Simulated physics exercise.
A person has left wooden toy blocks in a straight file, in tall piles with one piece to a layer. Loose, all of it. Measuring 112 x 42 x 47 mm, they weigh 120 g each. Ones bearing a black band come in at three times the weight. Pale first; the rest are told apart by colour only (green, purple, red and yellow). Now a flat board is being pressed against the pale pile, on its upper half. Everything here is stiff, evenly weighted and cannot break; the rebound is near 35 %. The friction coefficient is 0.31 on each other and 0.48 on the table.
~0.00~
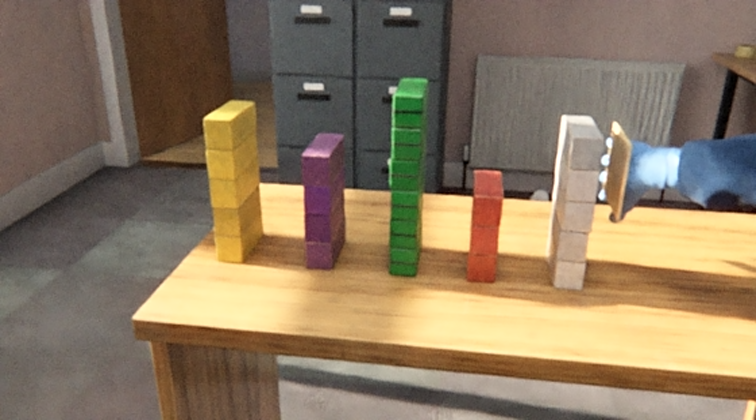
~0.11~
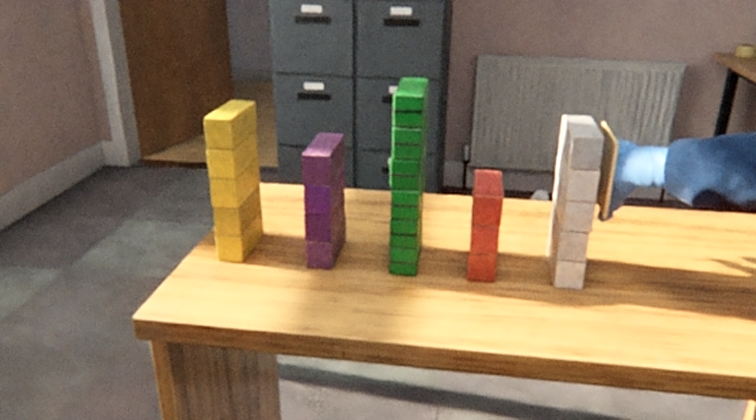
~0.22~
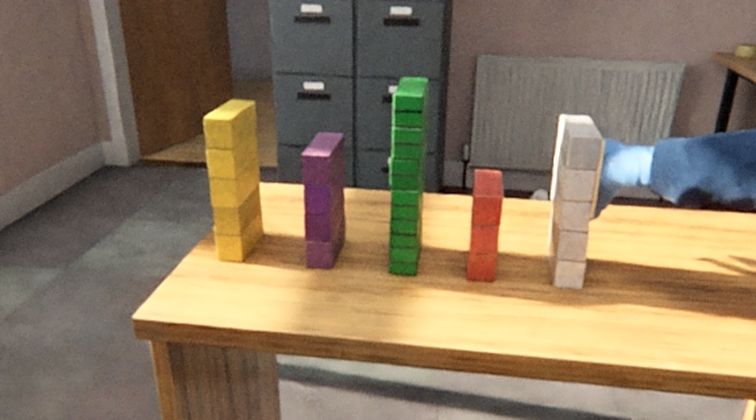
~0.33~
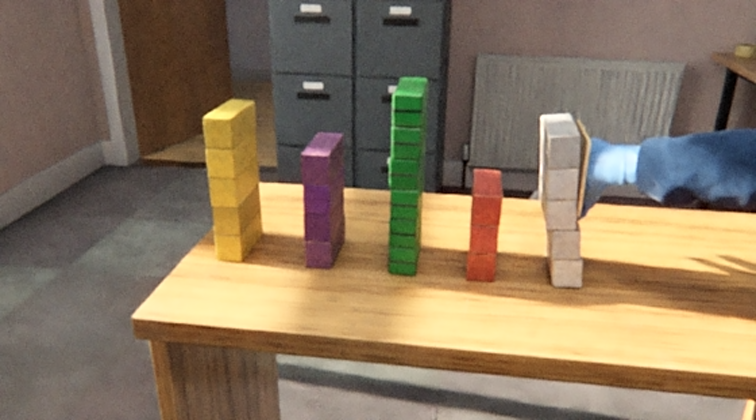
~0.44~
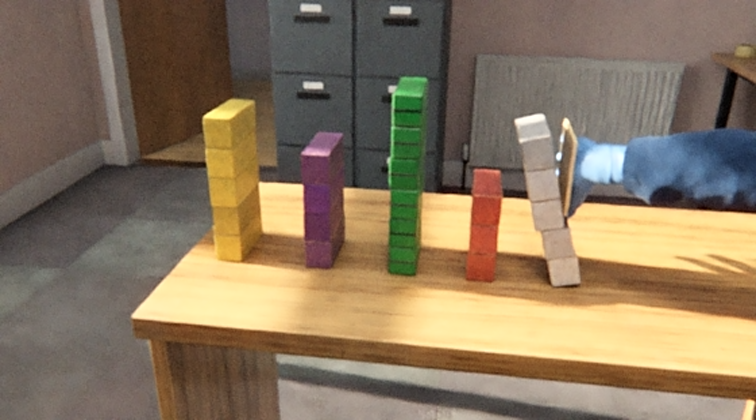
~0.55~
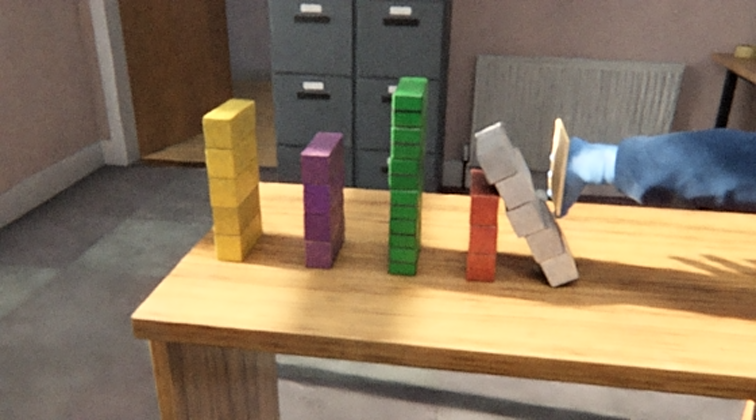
In the video, five stacks of coloured blocks stand in a row on a wooden table as a blue-sleeved arm presses a flat board leftward against the upper part of the pale stack, which bends and leans toward the red one.
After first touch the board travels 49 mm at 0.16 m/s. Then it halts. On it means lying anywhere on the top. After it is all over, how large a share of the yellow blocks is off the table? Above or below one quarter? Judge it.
My call: Below.
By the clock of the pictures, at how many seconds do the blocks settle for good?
Roughly 1.5 seconds.
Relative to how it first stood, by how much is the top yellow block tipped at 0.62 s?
Near 0 degrees from where it started.
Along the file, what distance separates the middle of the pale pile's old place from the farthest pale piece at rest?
Around 20 centimetres.
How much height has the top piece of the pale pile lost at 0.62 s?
4 cm lower.
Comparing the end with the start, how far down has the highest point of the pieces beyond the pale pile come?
By about 0 cm, start to end.
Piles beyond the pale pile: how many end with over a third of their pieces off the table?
0.
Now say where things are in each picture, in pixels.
In the first frame (places mark the middle of the side facing us), board (626, 173) 32 mm short; top yellow block (245, 125); top red block (488, 212); the rest undisturbed.
In the second frame, board (613, 172) 14 mm short; top yellow block (245, 125).
In the third frame, board (599, 171) 3 mm in; top yellow block (245, 124).
In the fourth frame, board (585, 170) 21 mm in, top of the pale pile leaning 5°; top yellow block (245, 124); the rest undisturbed.
In the fifth frame, board (572, 169) 38 mm in, top of the pale pile leaning 15°; top yellow block (245, 124); the rest undisturbed.
In the sixth frame, board (564, 169) 49 mm in, stopped, top of the pale pile leaning 29°; top yellow block (245, 124); top red block (484, 211); the rest undisturbed.
After 0.62 s, 3 of the pale pile down; none of the 5 yellow blocks off the table (0 of 18 in all colours); top yellow block unmoved; top red block leaning 4°.
After 0.76 s, 5 of the pale pile down; none of the 5 yellow blocks off the table (0 of 18 in all colours); top yellow block unmoved; top red block leaning 24°.
At rest (1.6 s), 5 of the pale pile down; none of the 5 yellow blocks off the table (0 of 18 in all colours); top yellow block unmoved; top red block leaning 30°. That is 0 per cent. As the last picture would show them, middles, top yellow block near (231, 124), top red block near (438, 200).
